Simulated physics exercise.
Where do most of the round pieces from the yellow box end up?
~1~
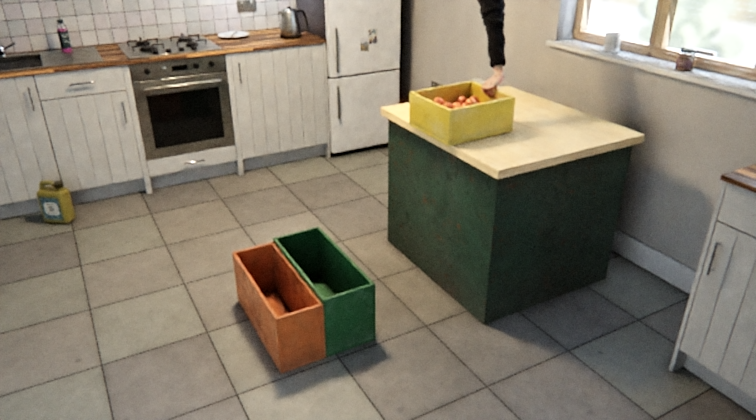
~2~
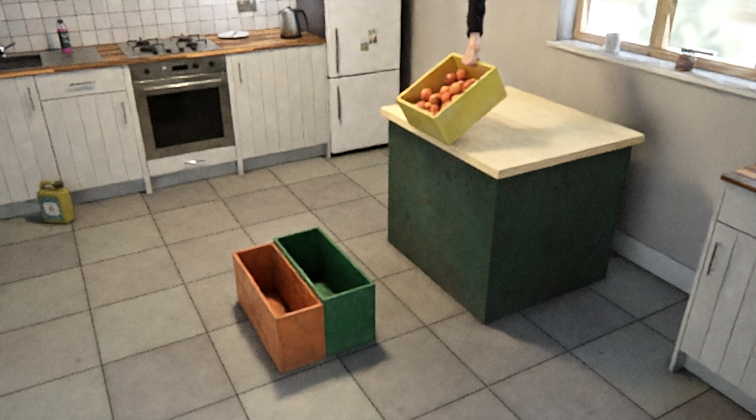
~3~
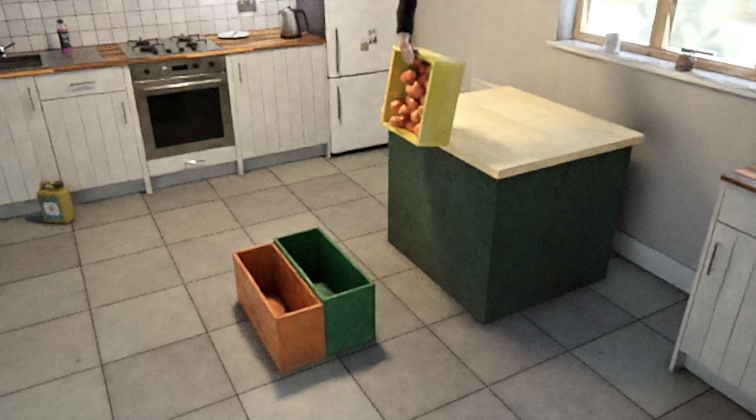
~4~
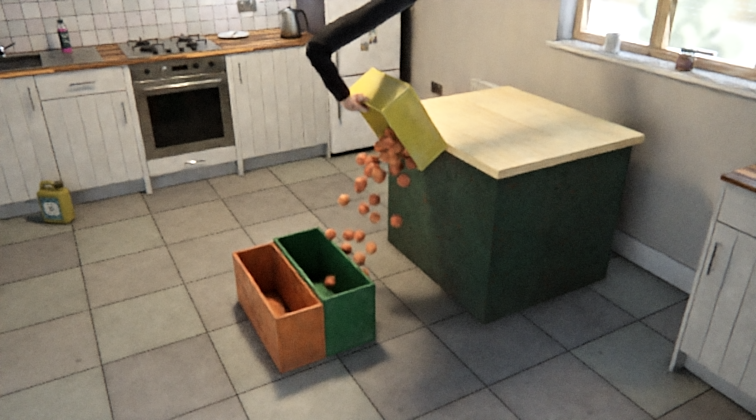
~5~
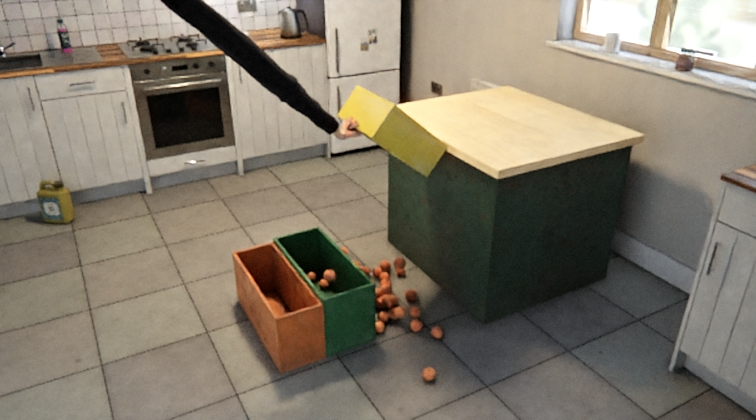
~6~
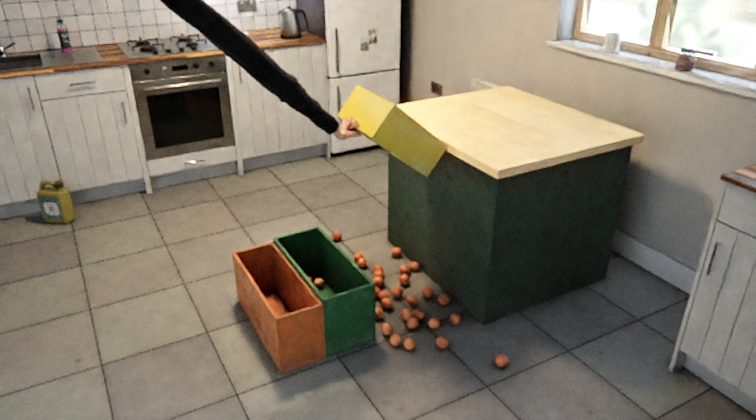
Most of them end up on the floor between the bench and the green tote, short of both open containers.
